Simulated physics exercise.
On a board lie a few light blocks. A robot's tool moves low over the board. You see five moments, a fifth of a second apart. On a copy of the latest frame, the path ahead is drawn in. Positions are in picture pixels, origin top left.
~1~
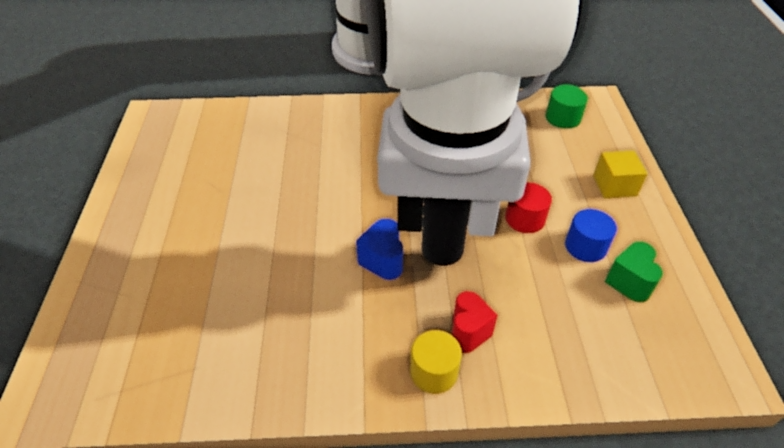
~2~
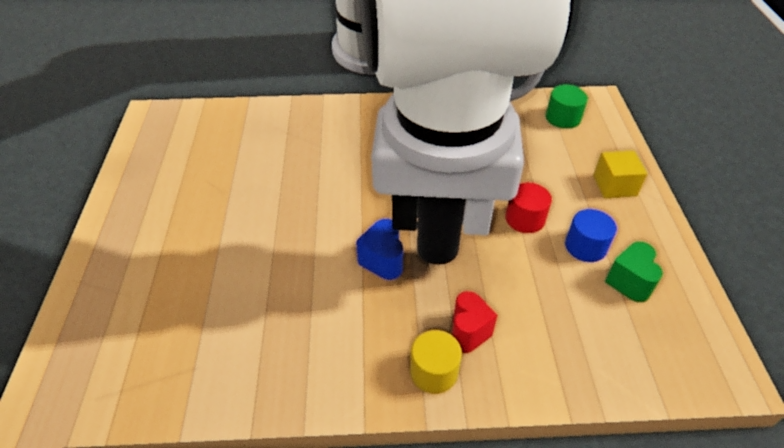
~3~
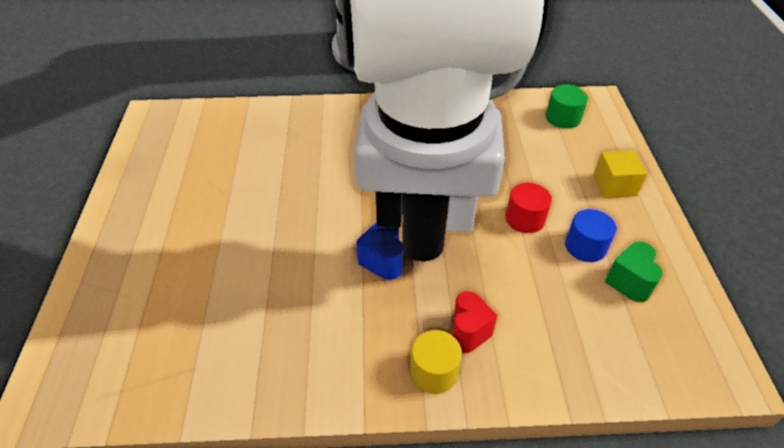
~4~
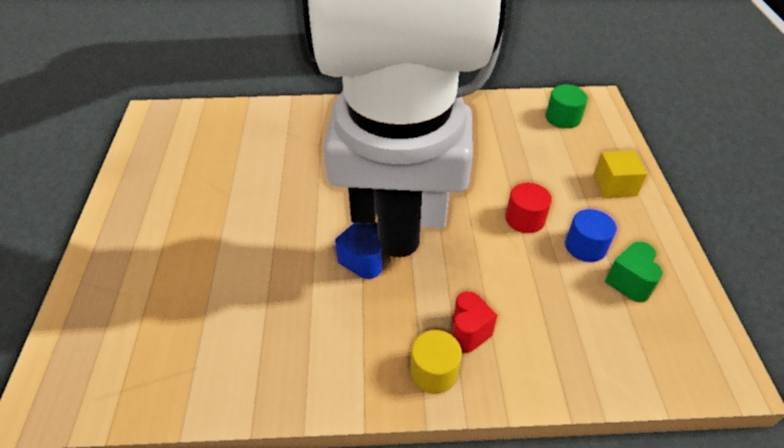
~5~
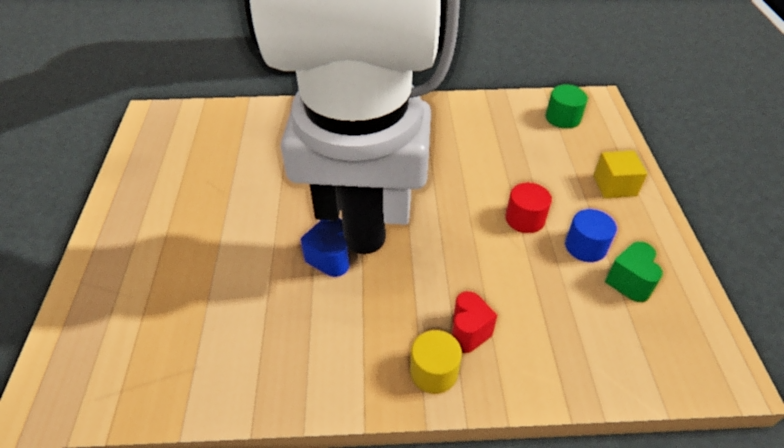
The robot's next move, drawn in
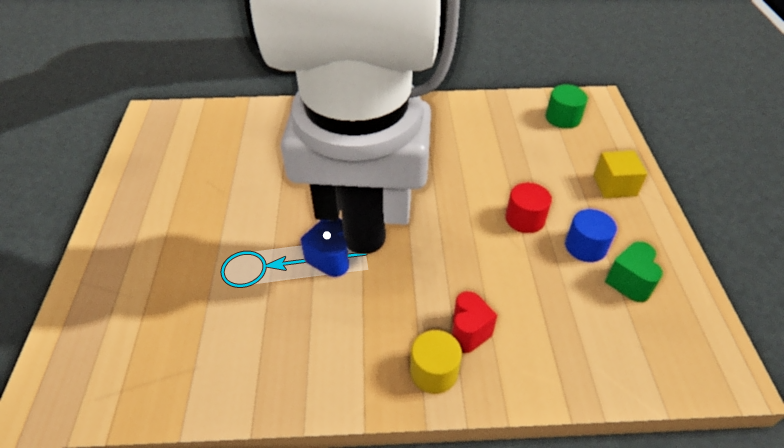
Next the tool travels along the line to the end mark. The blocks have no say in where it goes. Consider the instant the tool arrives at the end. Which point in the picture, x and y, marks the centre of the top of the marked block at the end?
By then it is at (197, 251).
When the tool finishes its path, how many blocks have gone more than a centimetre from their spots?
The number is one.
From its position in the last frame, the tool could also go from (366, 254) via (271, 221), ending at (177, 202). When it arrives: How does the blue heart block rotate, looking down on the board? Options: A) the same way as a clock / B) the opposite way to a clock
The answer is B.
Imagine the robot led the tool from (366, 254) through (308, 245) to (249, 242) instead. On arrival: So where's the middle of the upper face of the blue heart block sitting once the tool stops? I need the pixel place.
That would be at about pixel (225, 247).
The line goes straight from (366, 254) to (244, 269); the dot is on the blue heart block.
On the path given first. One third of the way, tool at (323, 244); blue heart block at (284, 240).
Two thirds of the way, tool at (281, 249); blue heart block at (241, 245).
At the end, tool at (239, 254); blue heart block at (197, 251).
